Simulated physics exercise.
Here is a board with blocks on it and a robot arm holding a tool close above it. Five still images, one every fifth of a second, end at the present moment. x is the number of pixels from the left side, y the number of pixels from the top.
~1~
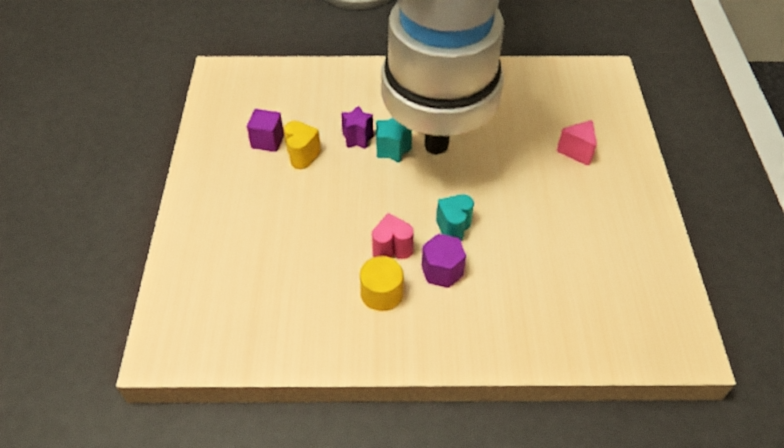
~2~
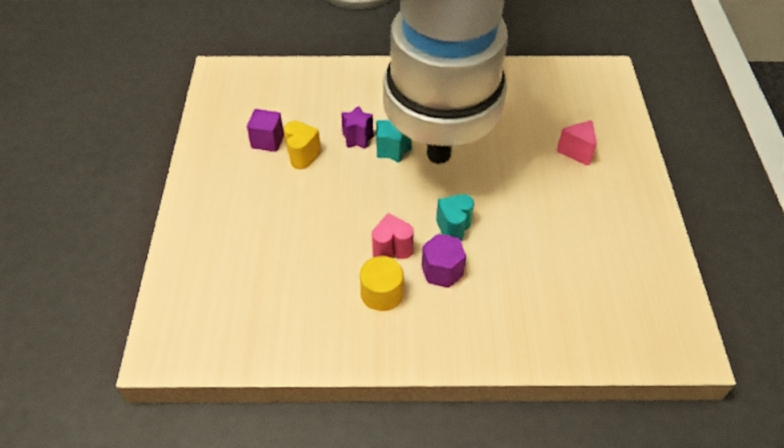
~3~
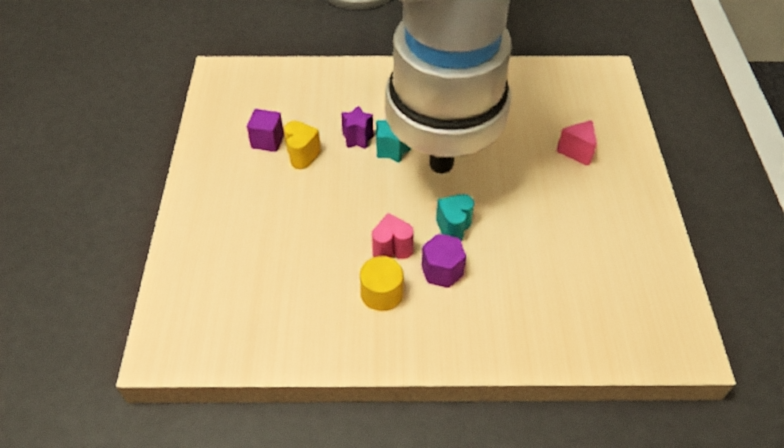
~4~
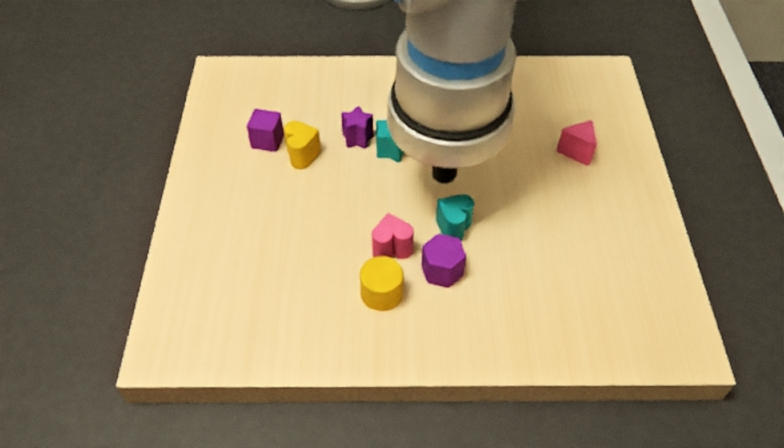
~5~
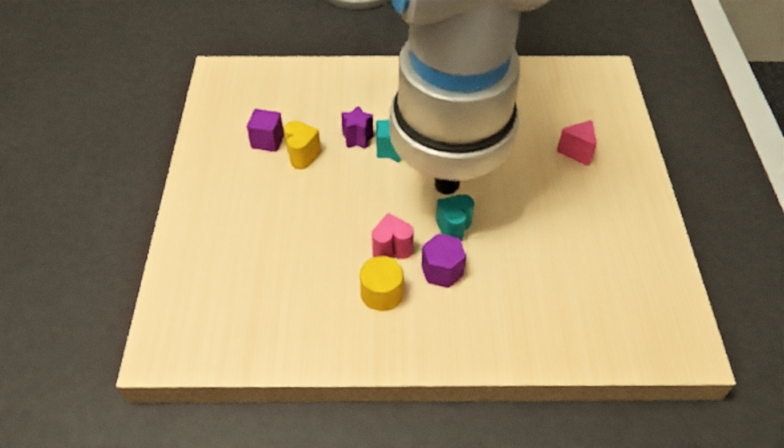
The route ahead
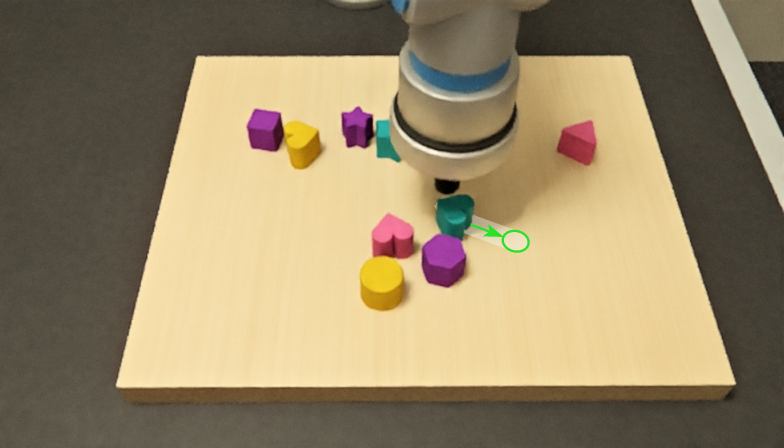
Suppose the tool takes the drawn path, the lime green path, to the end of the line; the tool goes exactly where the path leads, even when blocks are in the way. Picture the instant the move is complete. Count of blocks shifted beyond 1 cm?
1.
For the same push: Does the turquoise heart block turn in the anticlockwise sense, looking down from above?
The answer is no.
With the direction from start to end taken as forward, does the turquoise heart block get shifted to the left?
My answer is no.
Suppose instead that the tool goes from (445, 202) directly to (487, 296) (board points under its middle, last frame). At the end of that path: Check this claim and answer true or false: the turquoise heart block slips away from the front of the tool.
That claim is false.
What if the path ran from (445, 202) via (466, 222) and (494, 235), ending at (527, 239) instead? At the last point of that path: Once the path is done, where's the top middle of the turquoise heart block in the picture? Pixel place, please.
It will likely be found at (472, 230).
The line goes from (445, 202) over (462, 220) and (488, 231) to (516, 241).
The first path, step by step. Halfway along, tool (477, 211); turquoise heart block (471, 227), turned 45° clockwise.
At the end, tool (519, 226); purple hexagon unmoved; turquoise heart block (470, 227), turned 45° clockwise.
